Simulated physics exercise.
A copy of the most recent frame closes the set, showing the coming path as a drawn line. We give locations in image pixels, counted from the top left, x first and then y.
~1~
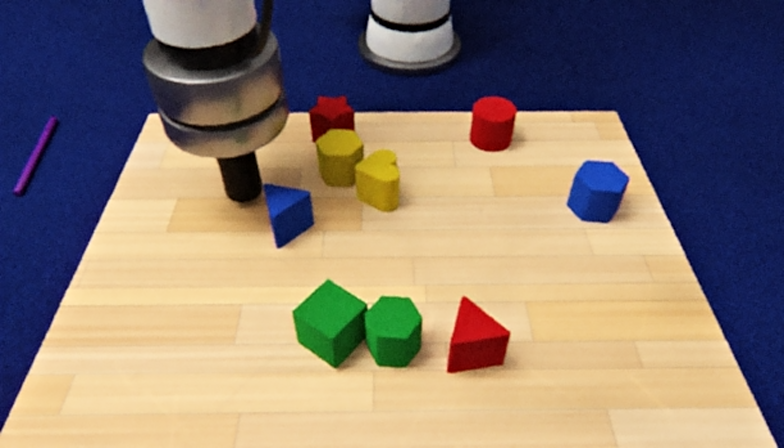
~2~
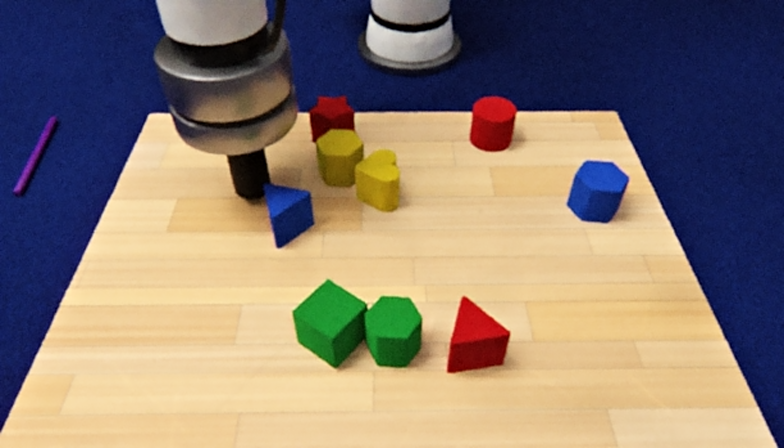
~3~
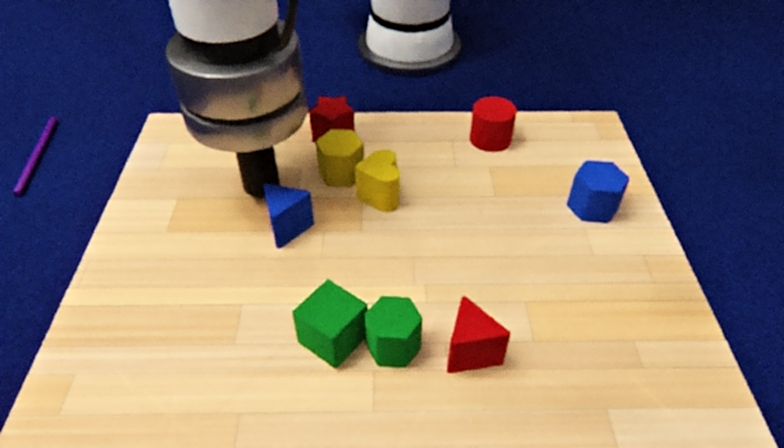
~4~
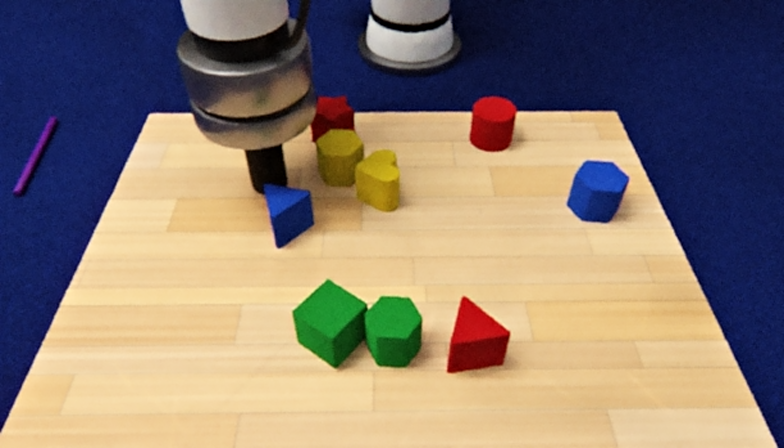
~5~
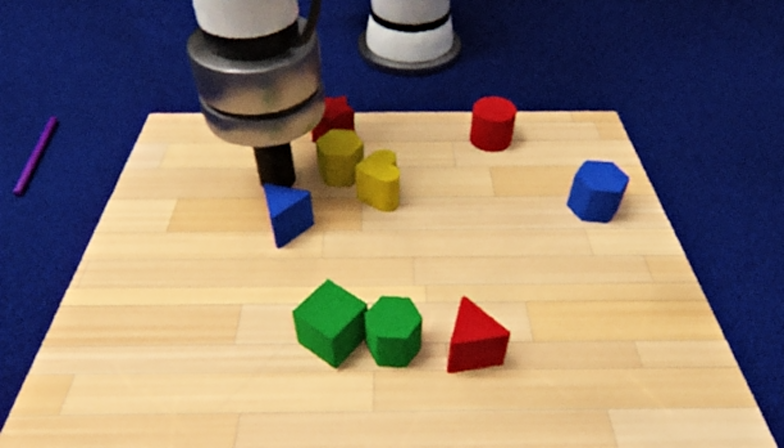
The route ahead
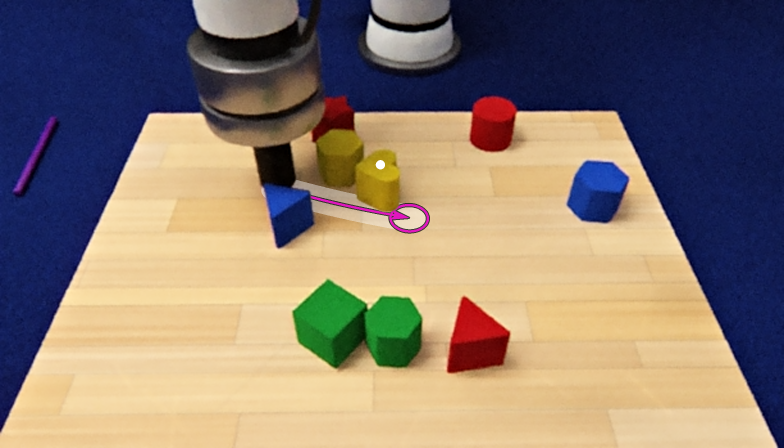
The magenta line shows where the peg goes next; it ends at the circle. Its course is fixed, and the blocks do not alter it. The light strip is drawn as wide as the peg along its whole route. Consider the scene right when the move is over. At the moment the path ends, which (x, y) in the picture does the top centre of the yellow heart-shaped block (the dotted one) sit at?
I'd guess (405, 159).
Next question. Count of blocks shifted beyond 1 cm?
It shifts a single block.
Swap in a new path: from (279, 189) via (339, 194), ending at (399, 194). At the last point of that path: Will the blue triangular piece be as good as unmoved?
I'd say yes.
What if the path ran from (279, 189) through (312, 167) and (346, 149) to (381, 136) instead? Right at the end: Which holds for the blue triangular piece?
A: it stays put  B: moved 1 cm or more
My answer is option A.
Drawn move, from (279, 189) over (342, 205) to (409, 218); the dot is on the yellow heart-shaped block.
The first path, step by step. One third of the way, peg at (321, 192); nothing pushed yet.
Two thirds of the way, peg at (364, 201); yellow heart-shaped block at (393, 162).
At the end, peg at (409, 210); yellow six-sided block still; yellow heart-shaped block at (405, 159), turned 15° anticlockwise.
